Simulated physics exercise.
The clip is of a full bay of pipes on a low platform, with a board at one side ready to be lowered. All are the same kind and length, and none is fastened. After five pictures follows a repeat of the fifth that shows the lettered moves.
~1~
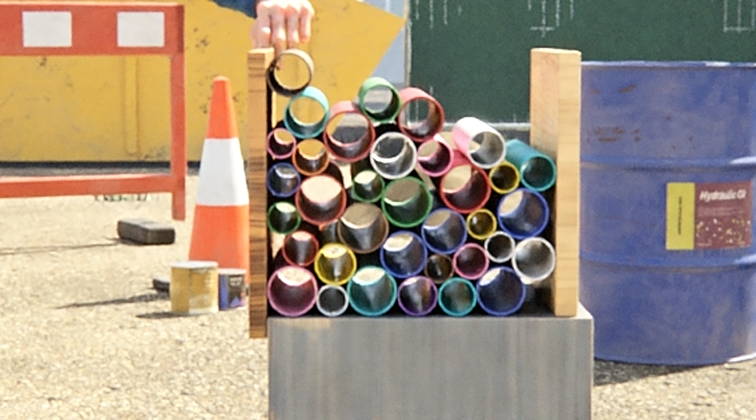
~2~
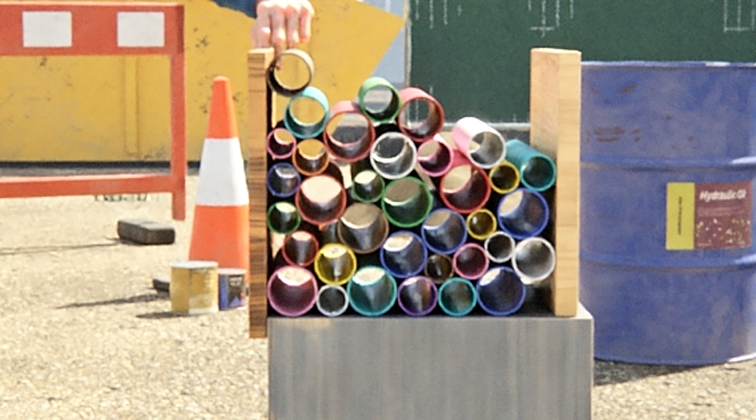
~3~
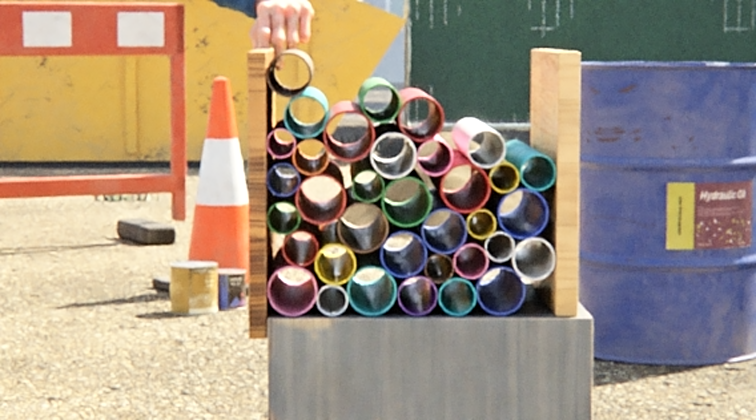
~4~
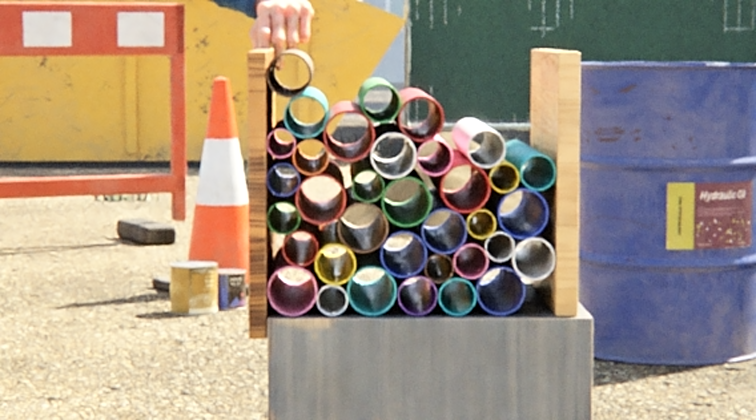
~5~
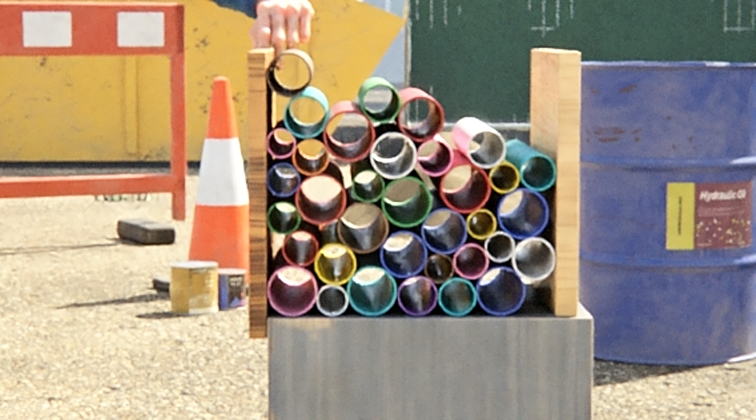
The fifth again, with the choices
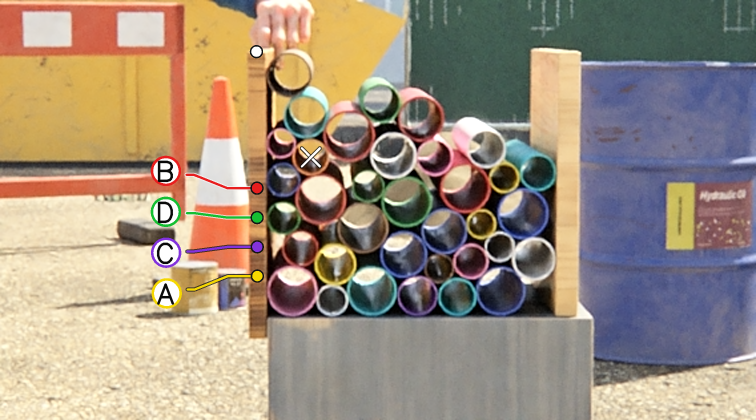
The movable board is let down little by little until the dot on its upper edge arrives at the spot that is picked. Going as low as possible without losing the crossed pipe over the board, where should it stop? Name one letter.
It can be let down to B.
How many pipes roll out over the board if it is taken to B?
At B the number is three.
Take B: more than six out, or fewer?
At B, fewer than six.
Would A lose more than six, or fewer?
More than six.
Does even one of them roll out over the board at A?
Yes, at A.
On the copy, A at (257, 276); B at (257, 188); C at (257, 247); D at (257, 218); the cross at (311, 157); the white dot at (256, 52).
On B. First, top of the board (266, 113).
Then, top of the board (267, 185).
Finally, top of the board (267, 188), three out over the board, the crossed one still inside.
By contrast, A lets the crossed one out; C lets the crossed one out; D lets the crossed one out.
